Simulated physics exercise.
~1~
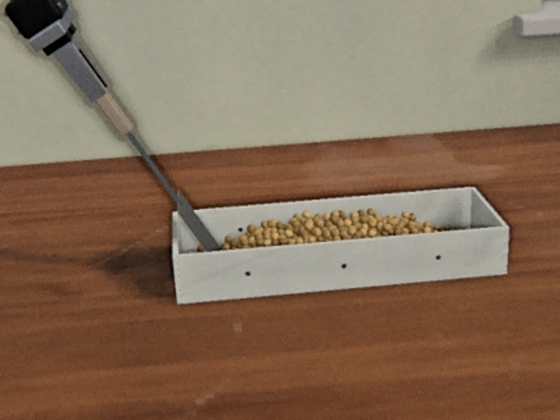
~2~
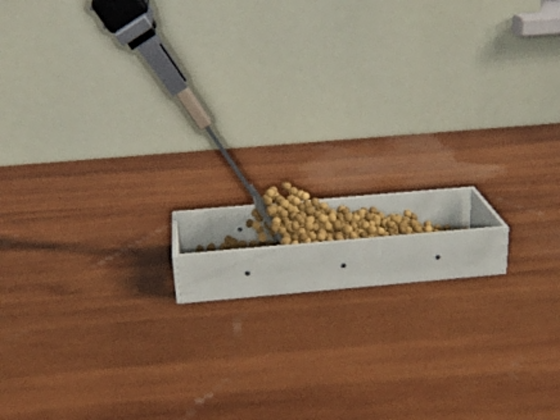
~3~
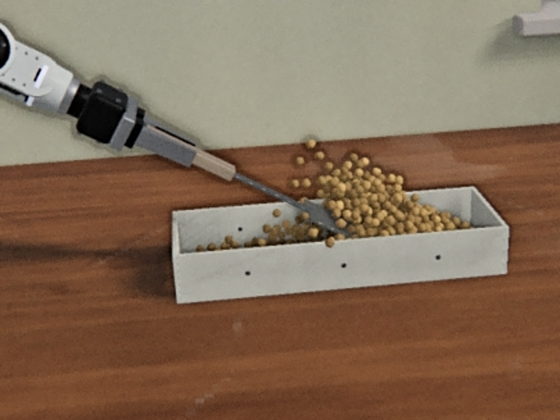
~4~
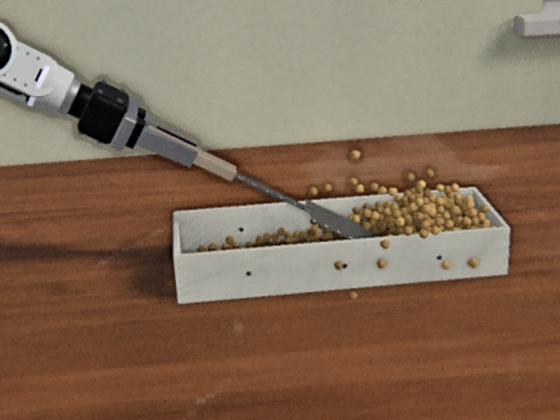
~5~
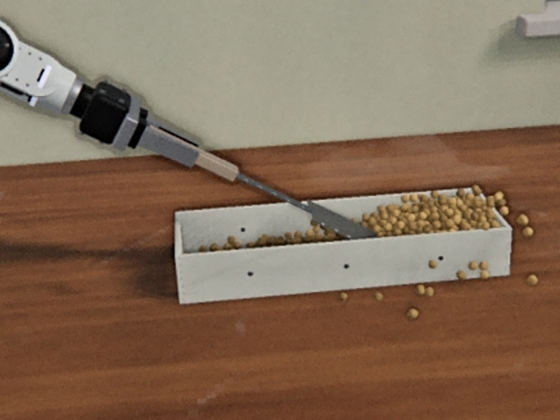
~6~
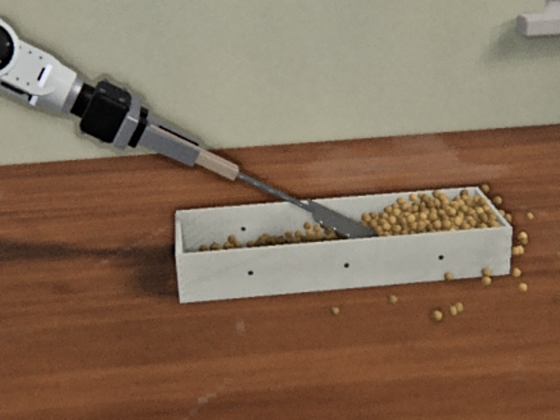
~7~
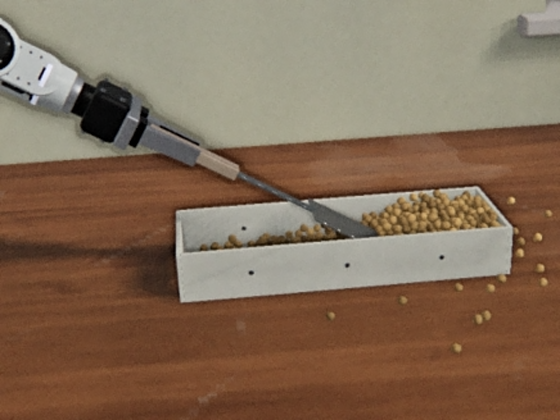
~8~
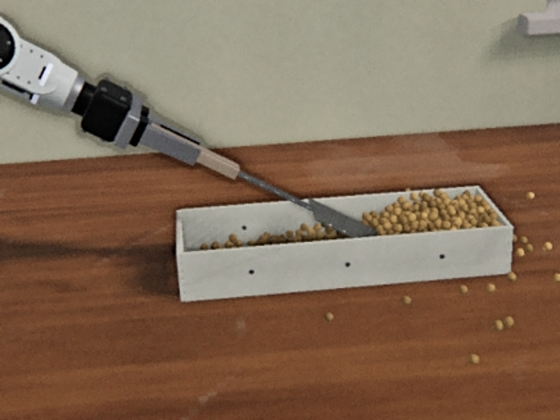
At the start, a robot arm holds a narrow paddle at the left end of a long white trough of dried chickpeas on a wooden table. The blade sweeps right through the trough, pushing the chickpeas into a steep heap. It tilts to a flatter angle as the pile surges towards the right end, tossing some pieces up. The blade halts near the middle while chickpeas spill over the front and right end. At the end, most rest heaped in the right half of the trough, with a small share scattered across the table.
